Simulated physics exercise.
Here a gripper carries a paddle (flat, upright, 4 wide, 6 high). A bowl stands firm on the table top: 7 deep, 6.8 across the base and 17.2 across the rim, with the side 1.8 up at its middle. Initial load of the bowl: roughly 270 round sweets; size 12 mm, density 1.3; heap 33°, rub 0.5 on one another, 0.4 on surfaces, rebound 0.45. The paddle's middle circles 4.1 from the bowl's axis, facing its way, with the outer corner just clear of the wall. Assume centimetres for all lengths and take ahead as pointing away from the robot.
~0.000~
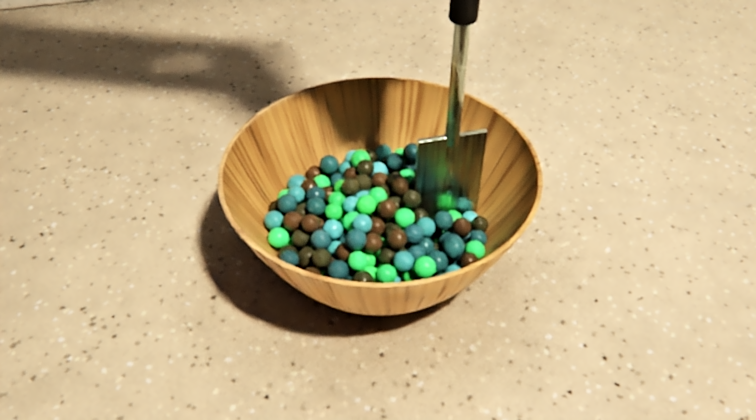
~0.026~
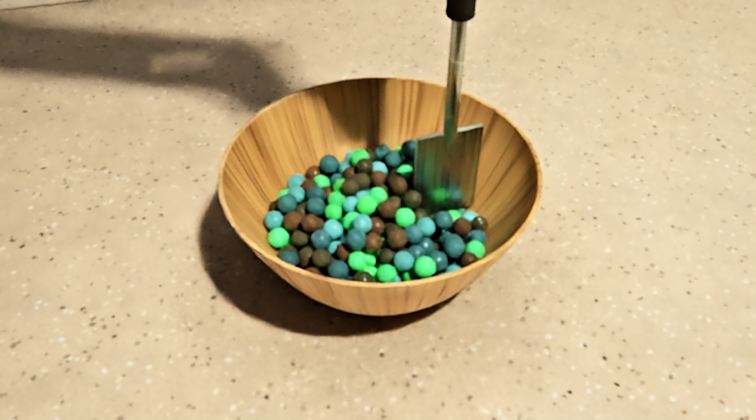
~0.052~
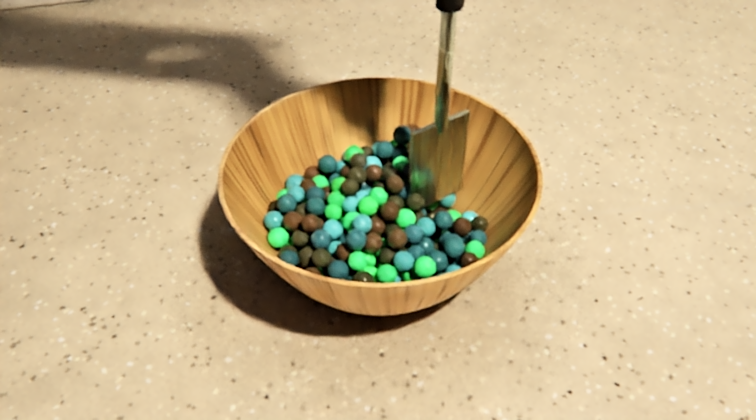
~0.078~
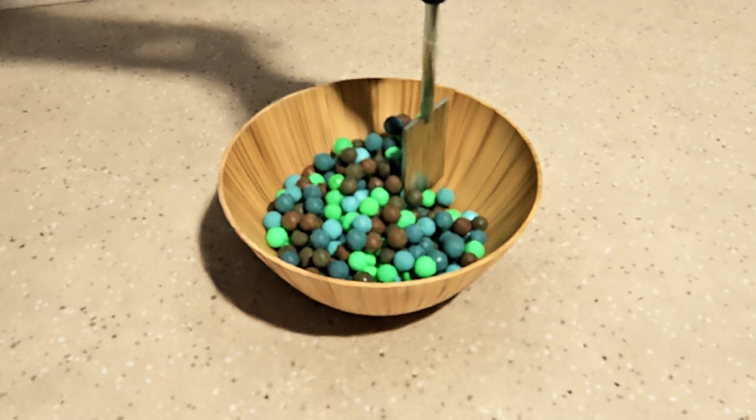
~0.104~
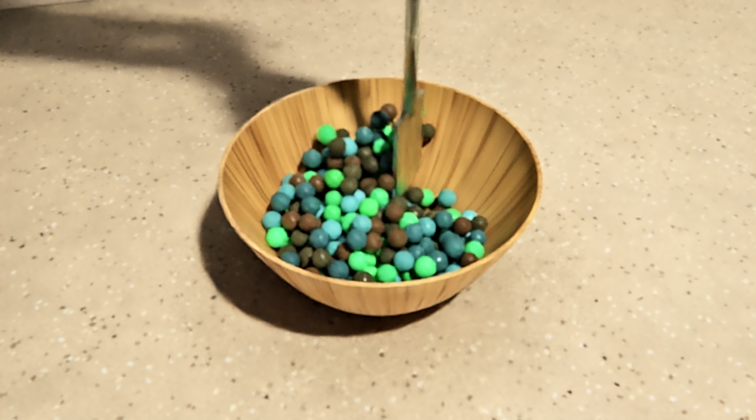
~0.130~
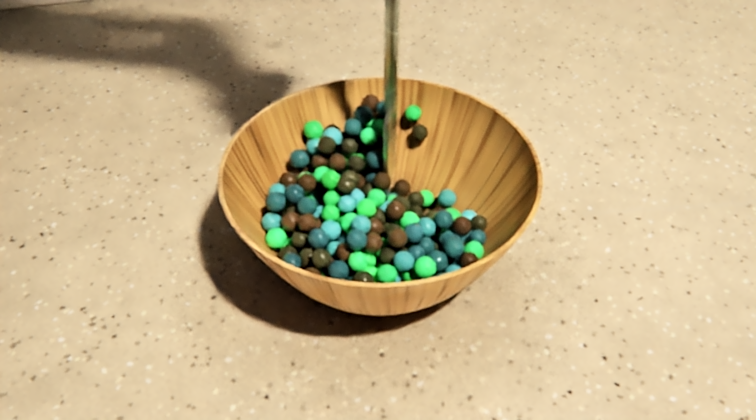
A flat metal paddle with a dark handle starts at the right side of a wooden bowl of green, blue and brown balls and sweeps leftward along the back, turning edge-on. Balls bunch up against the rear wall ahead of it, while the bowl and the balls in front stay nearly still.
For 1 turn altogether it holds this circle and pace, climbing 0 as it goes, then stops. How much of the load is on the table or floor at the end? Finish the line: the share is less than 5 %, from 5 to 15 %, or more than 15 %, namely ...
The share is from 5 to 15 %.
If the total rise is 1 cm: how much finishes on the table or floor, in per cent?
10 per cent, roughly.
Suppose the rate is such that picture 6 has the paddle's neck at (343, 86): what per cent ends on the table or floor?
Something like 25 percent, roughly.
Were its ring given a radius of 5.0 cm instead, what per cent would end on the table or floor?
Roughly 5 percent, I'd expect.
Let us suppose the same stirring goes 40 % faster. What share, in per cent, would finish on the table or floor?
In that case, close to 20 in a hundred.
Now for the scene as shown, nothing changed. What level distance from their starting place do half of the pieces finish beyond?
About 7 centimetres.
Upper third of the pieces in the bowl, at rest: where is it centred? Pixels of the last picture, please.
Around (412, 157).
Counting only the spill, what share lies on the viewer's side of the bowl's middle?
Around 70 percent of it.
By 0.31 s, 179° round, highest piece 8 above the table; 264 in the bowl, 3 in flight or on the tool.
By 0.50 s, 292° round, highest piece 9 above the table; 251 in the bowl, 12 on the table or floor, 4 in flight or on the tool.
By 0.79 s, 0° round, highest piece 7 above the table; 244 in the bowl, 23 on the table or floor.
By 1.49 s, 0° round, highest piece 6 above the table; 244 in the bowl, 23 on the table or floor.
Final count, 244 in the bowl, 23 on the table or floor. That is 9 % on the table or floor.
